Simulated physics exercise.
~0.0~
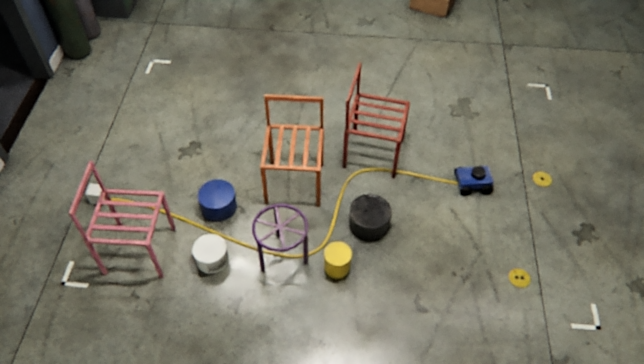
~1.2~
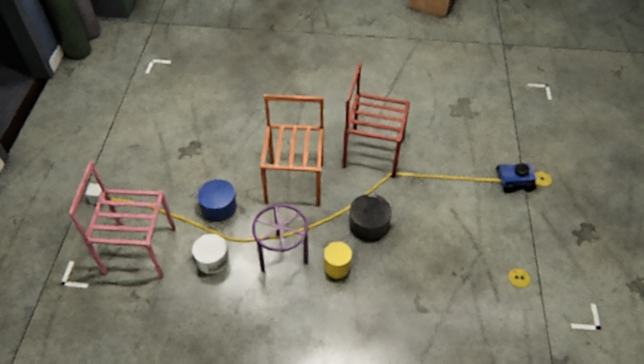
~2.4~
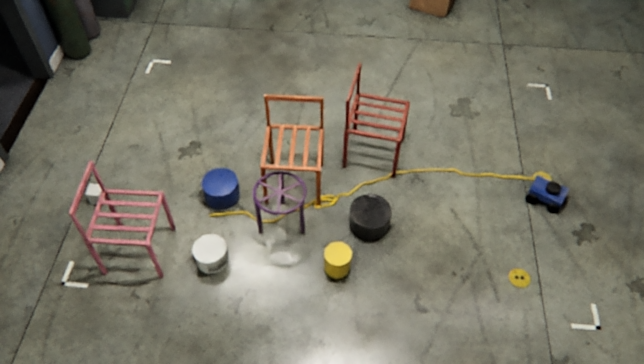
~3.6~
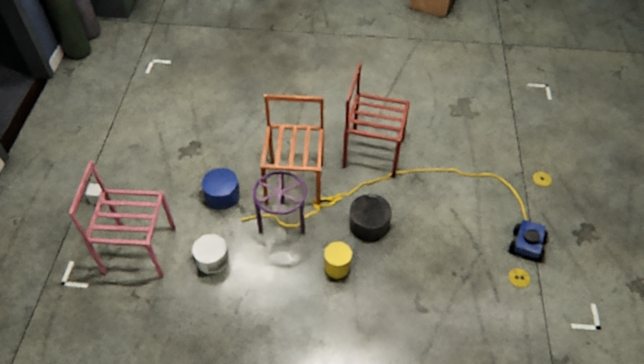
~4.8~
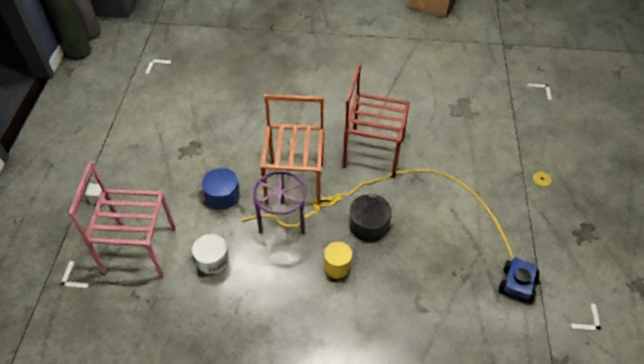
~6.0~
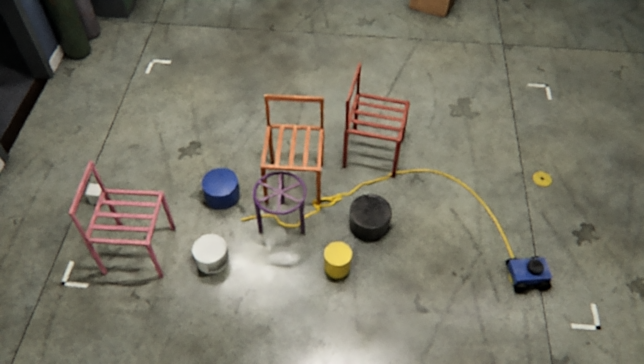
At first, a yellow lead winds across a concrete floor among chairs, a purple stool, a blue tub and several small containers, joining a white socket near the pink chair to a little blue cart on the right. The cart drives right, pulling the lead tighter. The plug comes out, and the lead slides away from the pink chair while the stool shifts up toward the orange chair and the blue tub moves slightly. The cart then turns and drives down past the yellow floor marks. It finally turns and stops at the lower right, still trailing the unplugged lead.
